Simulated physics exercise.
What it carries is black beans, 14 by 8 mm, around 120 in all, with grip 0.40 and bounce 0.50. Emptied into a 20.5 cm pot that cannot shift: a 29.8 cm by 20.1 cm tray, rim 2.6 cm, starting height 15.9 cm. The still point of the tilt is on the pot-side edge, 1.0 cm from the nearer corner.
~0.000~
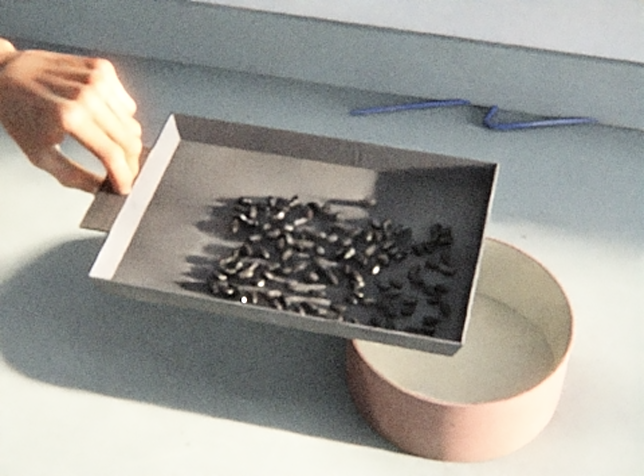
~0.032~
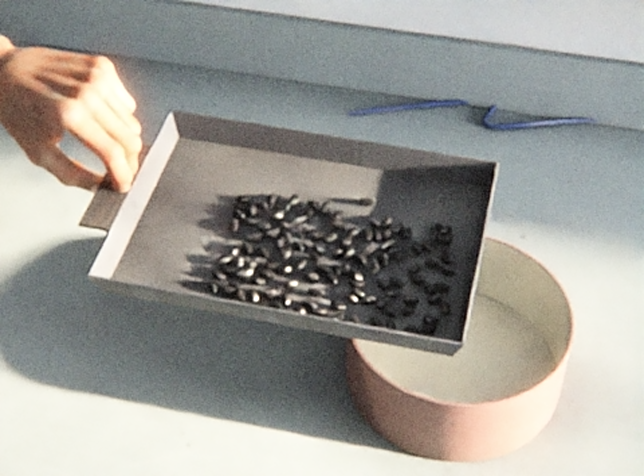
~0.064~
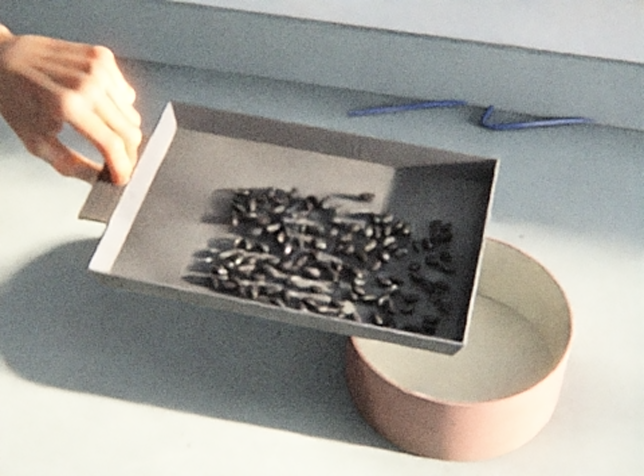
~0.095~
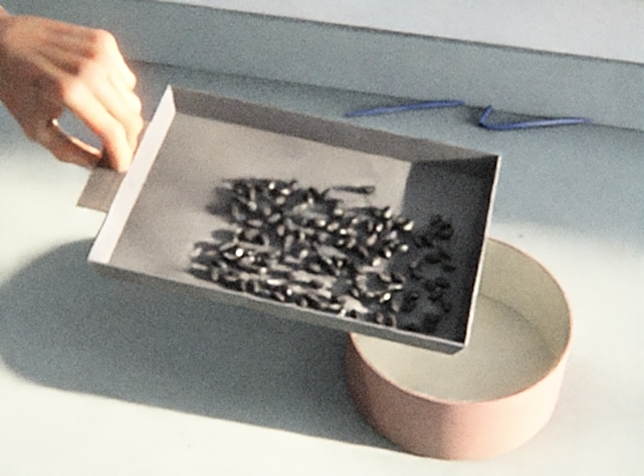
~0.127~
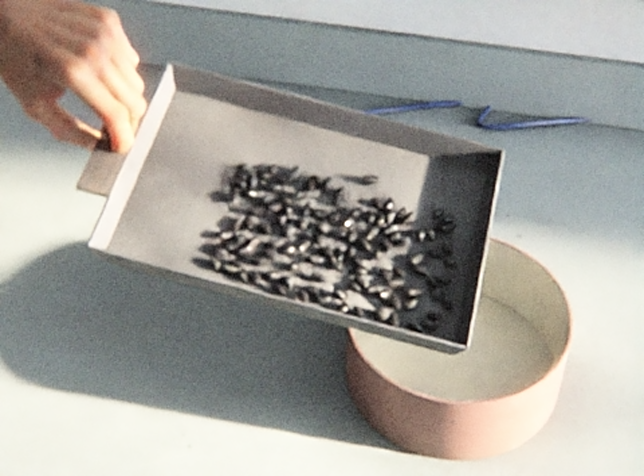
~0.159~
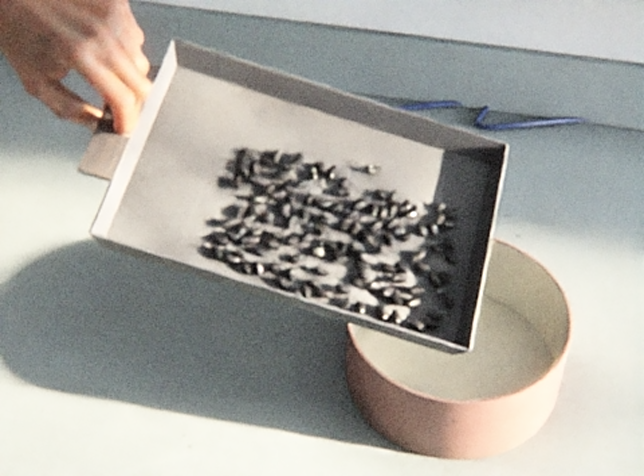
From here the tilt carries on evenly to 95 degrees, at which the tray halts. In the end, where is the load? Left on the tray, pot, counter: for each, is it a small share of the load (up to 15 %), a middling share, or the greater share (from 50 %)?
Left on the tray: A small share, pot: A small share, counter: The greater share.
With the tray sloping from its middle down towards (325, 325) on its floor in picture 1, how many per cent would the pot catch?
Something like 0 in a hundred.
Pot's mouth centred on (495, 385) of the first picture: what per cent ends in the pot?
90 %.
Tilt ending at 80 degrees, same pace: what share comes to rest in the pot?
In that case some 0 per cent.
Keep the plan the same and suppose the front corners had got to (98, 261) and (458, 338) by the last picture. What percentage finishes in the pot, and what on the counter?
Per cent by place - pot 0, counter 100.
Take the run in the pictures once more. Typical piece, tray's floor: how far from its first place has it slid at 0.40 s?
It has moved some 4 cm from its start.
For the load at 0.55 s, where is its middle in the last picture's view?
Load centre: About (474, 342) px.
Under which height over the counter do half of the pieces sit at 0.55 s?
Around 18 cm up.
After 0.40 s, tilt 57 degrees; the tray holds 100 %, the pot 0 %.
After 0.55 s, tilt 82 degrees; the tray holds 95 %, the pot 0 %.
Then, at 0.84 s, tilt 95 degrees; the tray holds 5 %, the pot 0 %.
By 2.3 s all is still; tray 0 %, pot 0 %, counter 100 %.
